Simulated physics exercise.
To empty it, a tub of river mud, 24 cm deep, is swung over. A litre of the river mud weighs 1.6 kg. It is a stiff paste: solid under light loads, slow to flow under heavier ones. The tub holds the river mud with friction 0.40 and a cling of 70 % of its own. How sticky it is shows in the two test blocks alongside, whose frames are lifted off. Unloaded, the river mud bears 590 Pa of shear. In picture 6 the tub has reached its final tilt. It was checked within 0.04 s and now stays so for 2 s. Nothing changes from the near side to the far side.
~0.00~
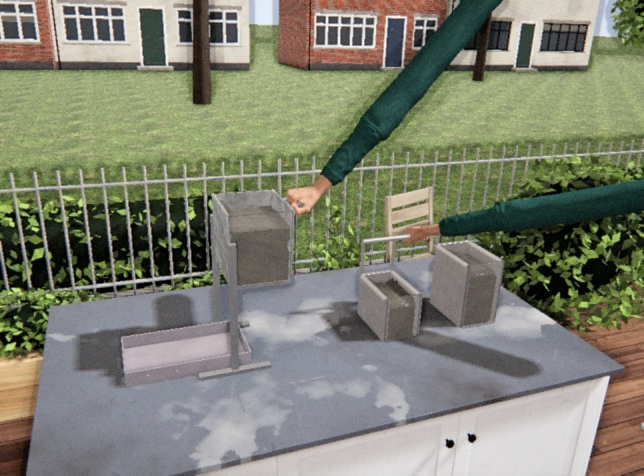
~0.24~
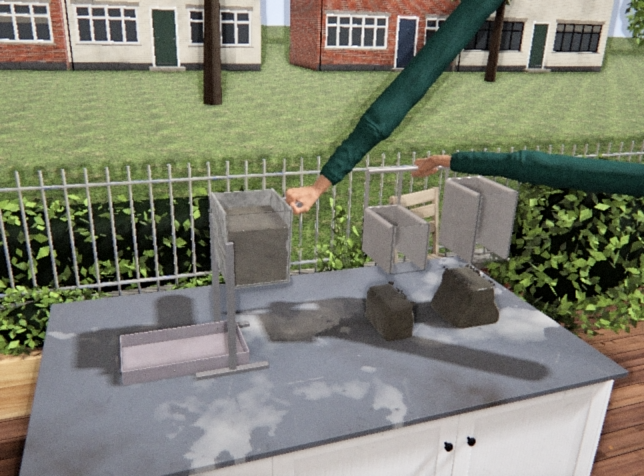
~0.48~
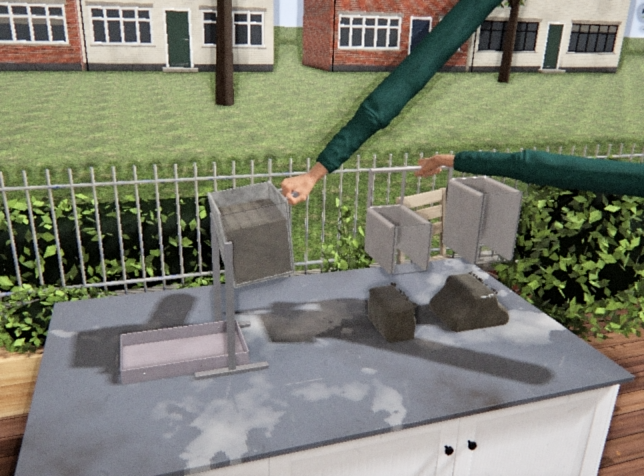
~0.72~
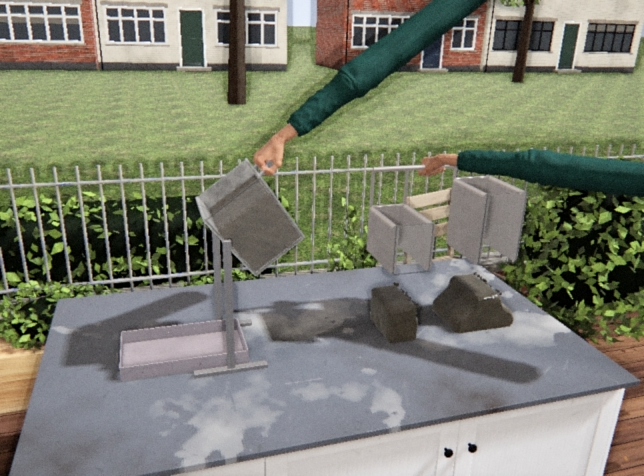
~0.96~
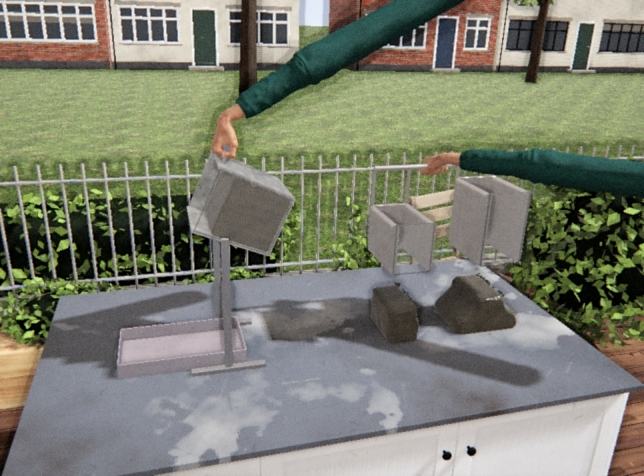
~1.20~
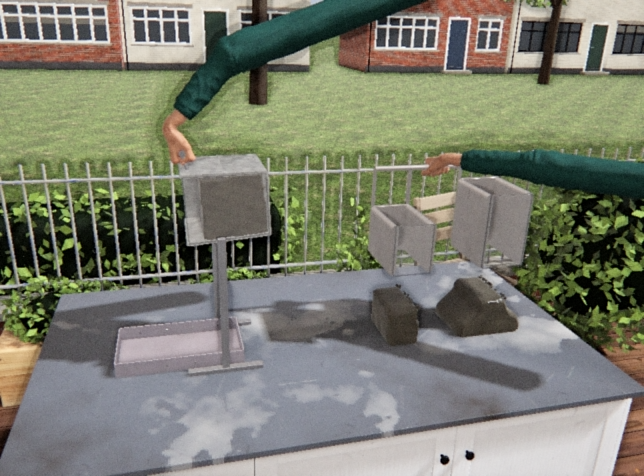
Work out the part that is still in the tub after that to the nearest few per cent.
About 63 %.
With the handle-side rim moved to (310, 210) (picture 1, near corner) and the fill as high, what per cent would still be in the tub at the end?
It would be near 40 %.
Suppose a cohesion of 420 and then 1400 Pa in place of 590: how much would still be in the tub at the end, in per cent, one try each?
In turn about 50 %, 100 %.
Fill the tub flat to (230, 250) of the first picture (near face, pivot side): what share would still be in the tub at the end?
Then about 100 %.
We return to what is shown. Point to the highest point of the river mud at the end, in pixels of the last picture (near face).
Around (218, 205).
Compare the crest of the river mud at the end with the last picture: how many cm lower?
Some 8 cm.
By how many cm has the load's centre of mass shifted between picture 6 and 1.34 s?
Roughly 3 cm.
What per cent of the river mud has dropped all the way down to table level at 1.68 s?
Near 0 %.
By 1.34 s, the tub is at 93 degrees and holds 100 %.
By 1.51 s, the tub is at 93 degrees and holds 85 %.
By 1.68 s, the tub is at 93 degrees and holds 69 %.
By 1.85 s, the tub is at 93 degrees and holds 63 %.
By 3.20 s, at the end, the tub is at 93 degrees and holds 63 %.
